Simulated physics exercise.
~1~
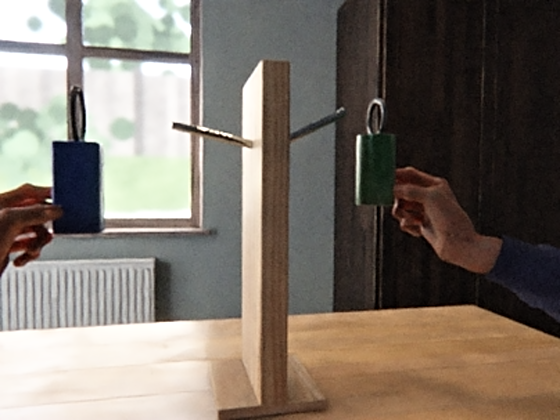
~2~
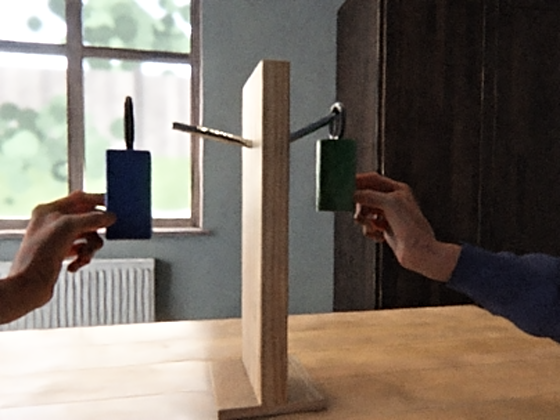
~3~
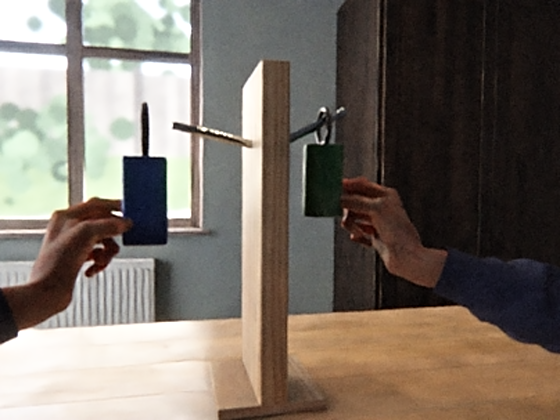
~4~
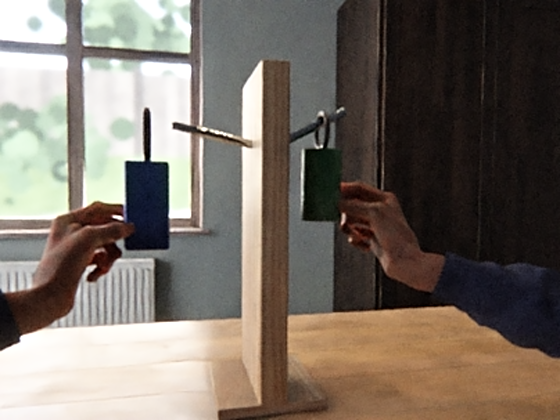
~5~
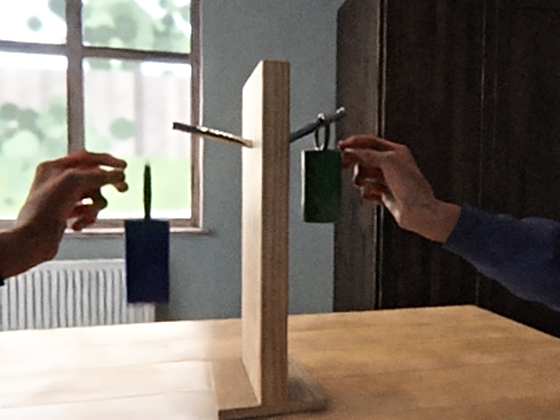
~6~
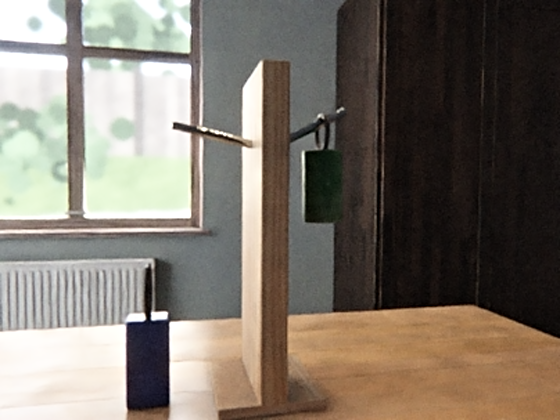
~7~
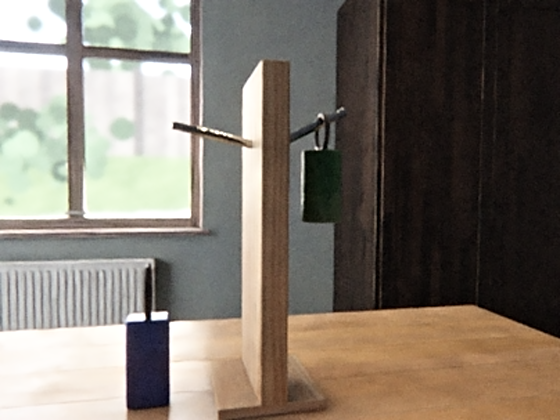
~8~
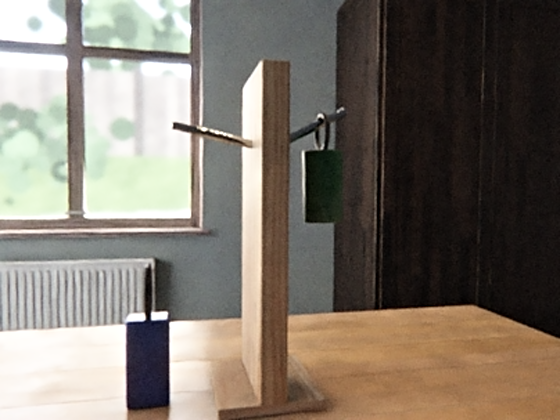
In this clip, two hands bring a blue block and a green block, each with a loop on top, toward a wooden peg stand and let go; the blue one drops beside its peg and ends upright on the table, while the green one stays hanging on the right peg.
